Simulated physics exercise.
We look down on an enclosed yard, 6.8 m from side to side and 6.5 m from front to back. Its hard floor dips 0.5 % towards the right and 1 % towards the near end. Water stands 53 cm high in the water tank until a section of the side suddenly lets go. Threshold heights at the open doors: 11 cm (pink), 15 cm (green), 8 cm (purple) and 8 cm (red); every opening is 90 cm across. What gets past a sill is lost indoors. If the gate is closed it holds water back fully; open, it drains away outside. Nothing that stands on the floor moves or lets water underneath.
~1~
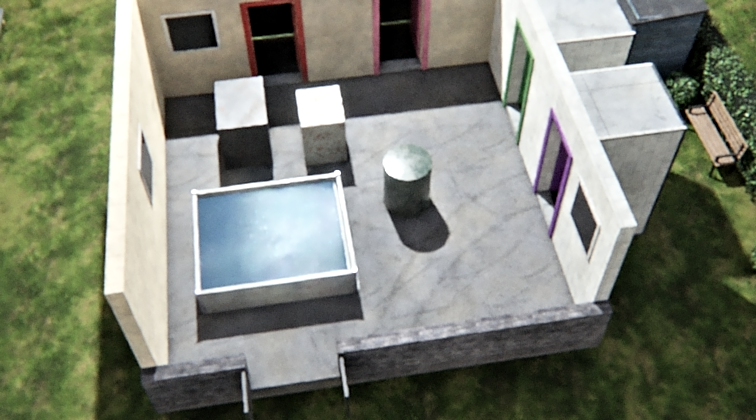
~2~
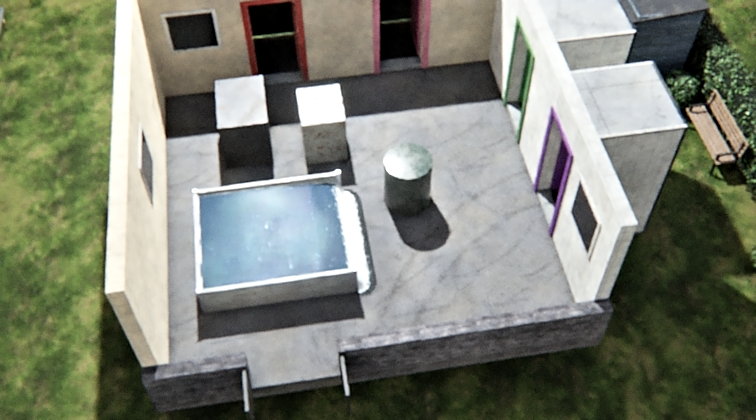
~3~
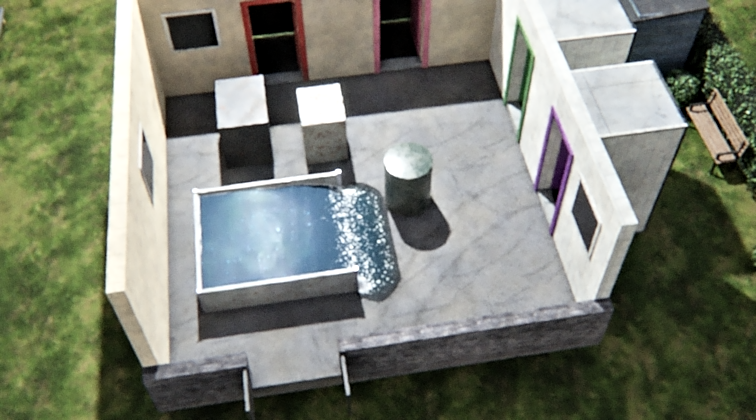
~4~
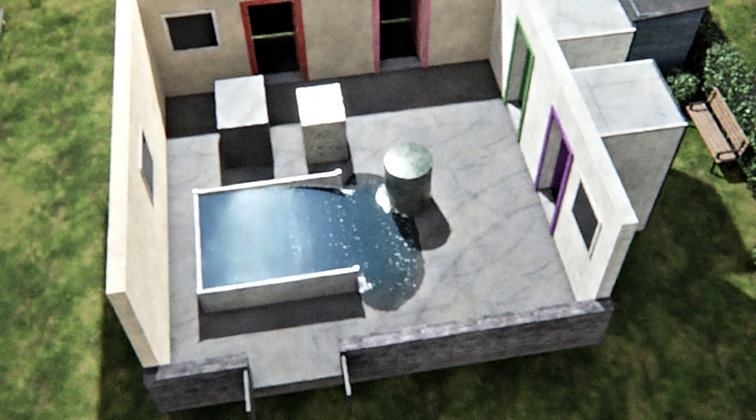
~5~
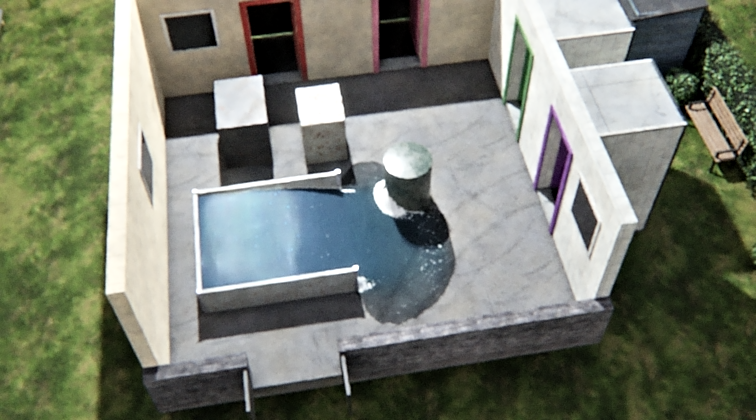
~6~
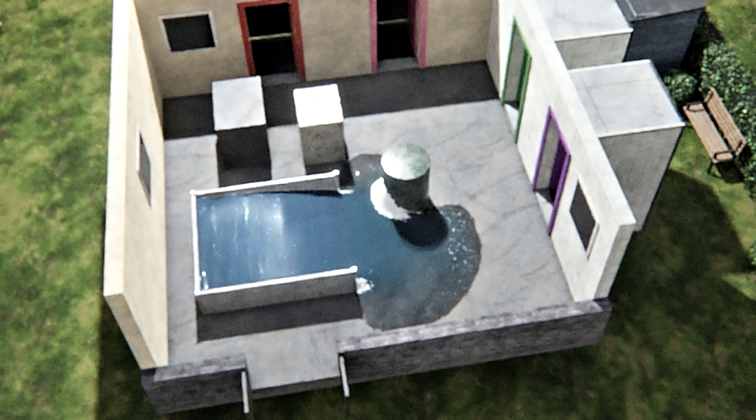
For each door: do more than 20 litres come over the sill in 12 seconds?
The water let in: At the pink door it stays under the limit; at the green door it stays under the limit; at the purple door it exceeds the limit; at the red door it keeps below the limit.
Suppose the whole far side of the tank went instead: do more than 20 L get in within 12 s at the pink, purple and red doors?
Then: Pink under, purple not over, red over.
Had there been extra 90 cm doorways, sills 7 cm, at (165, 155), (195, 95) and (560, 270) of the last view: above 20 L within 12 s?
In that order: Below, not over, above.
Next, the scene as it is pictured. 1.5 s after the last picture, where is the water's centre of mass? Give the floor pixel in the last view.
At about (367, 244).
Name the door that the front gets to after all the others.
It is the red one.
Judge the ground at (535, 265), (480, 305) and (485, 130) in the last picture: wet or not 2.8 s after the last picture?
In turn: Flooded, flooded, wet.
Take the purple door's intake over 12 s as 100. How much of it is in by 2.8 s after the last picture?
About 60 per cent.
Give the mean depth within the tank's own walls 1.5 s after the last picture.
Roughly 23 cm on average.
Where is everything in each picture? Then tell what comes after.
Still water, 53 cm deep, in the water tank at (272, 233), in the first frame.
The front is at (368, 289), 1.1 m from the gap at (346, 234); 0.5 m2 of floor is under water; 53 cm left at the back of the water tank, in the second frame.
The front is at (377, 297), 1.3 m from the gap at (346, 235); 1.5 m2 of floor is under water; 53 cm left at the back of the water tank, in the third frame.
Water pours out at (346, 235) and has run 1.6 m, to (406, 296); typically 9 cm deep outside, 53 cm at the water tank's back, in the fourth frame.
Water pours out at (346, 235) and has run 1.9 m, to (442, 284); typically 8 cm deep outside, 53 cm at the water tank's back, in the fifth frame.
The front is at (475, 259), 2.3 m from the gap at (344, 236); 5.0 m2 of floor is under water; 52 cm left at the back of the water tank, in the sixth frame.
Then, 0.7 s after the last picture water covers 30 % of the floor and is deepest (34 cm) near (375, 212); pink door not reached, green door not reached, purple door 3 cm at the sill, 5 L in, red door not reached.
Then, 1.5 s after the last picture water covers 45 % of the floor and is deepest (50 cm) near (572, 315); pink door not reached, green door not reached, purple door 13 cm at the sill, 57 L in, red door not reached.
Then, 2.8 s after the last picture water covers 55 % of the floor and is deepest (29 cm) near (534, 331); pink door 10 cm at the sill, 0 L in, green door 5 cm at the sill, 0 L in, purple door 20 cm at the sill, 142 L in, red door not reached.
Then, 6.3 s after the last picture water covers 80 % of the floor and is deepest (14 cm) near (485, 97); pink door 11 cm at the sill, 1 L in, green door 8 cm at the sill, 0 L in, purple door 10 cm at the sill, 224 L in, red door 1 cm at the sill, 0 L in.
Then, 11.3 s after the last picture water covers 95 % of the floor and is deepest (11 cm) near (550, 254); pink door 5 cm at the sill, 3 L in, green door 7 cm at the sill, 0 L in, purple door 10 cm at the sill, 229 L in, red door 6 cm at the sill, 0 L in.
